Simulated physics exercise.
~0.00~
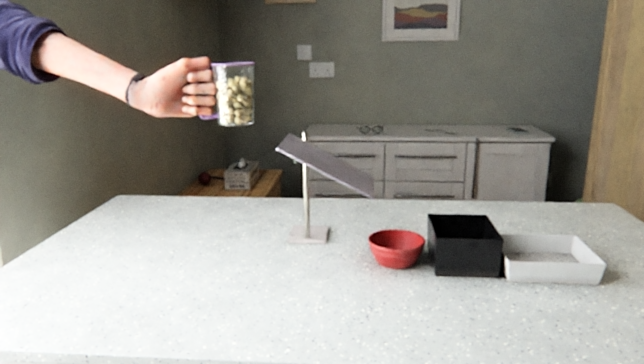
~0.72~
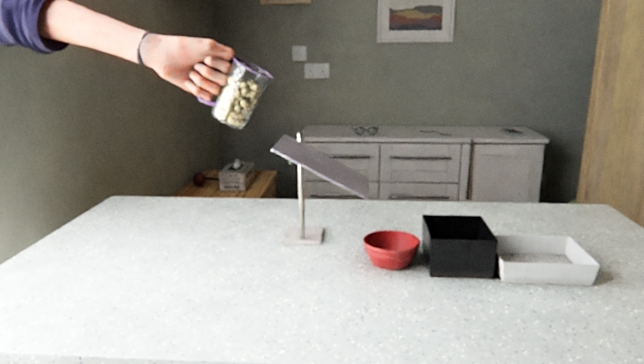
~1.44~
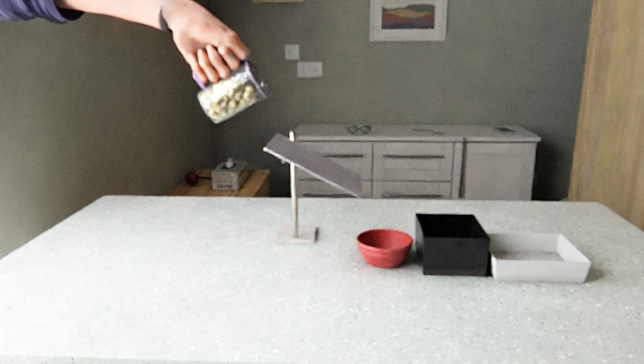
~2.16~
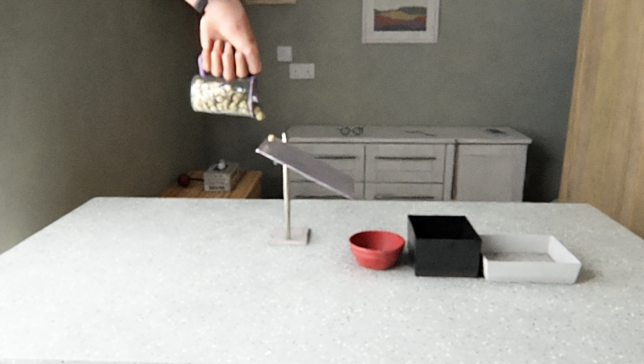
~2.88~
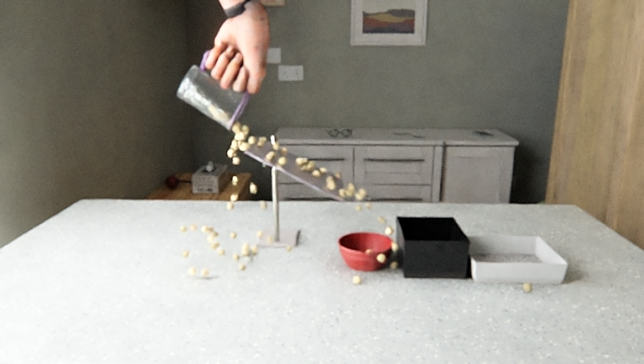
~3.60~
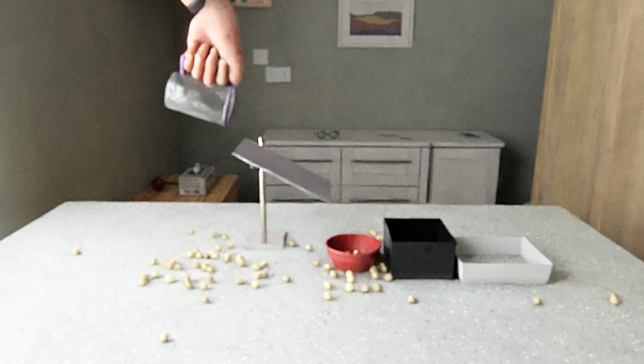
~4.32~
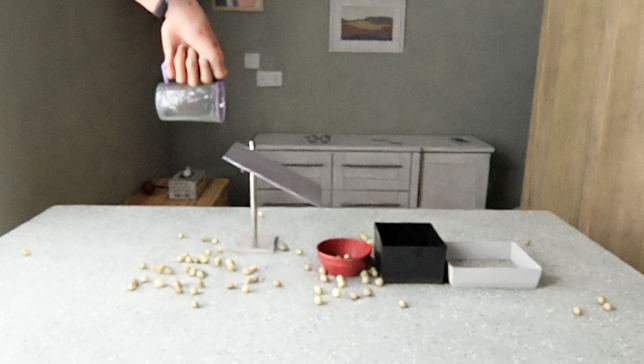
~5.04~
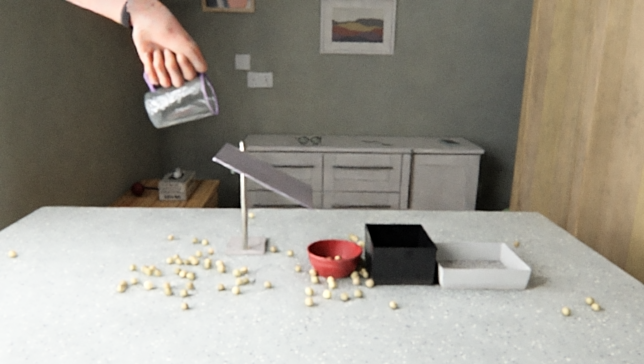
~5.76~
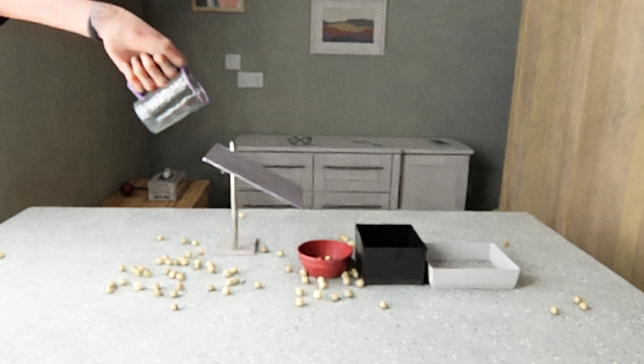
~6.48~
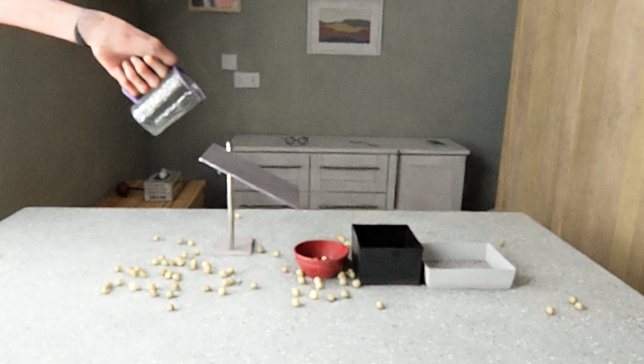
In this clip, a hand tips a clear cup of pale nuts above a sloping board on a table, spilling them onto and around it, then gradually tilts the emptied cup back; most nuts end scattered across the tabletop, with few in the red bowl.
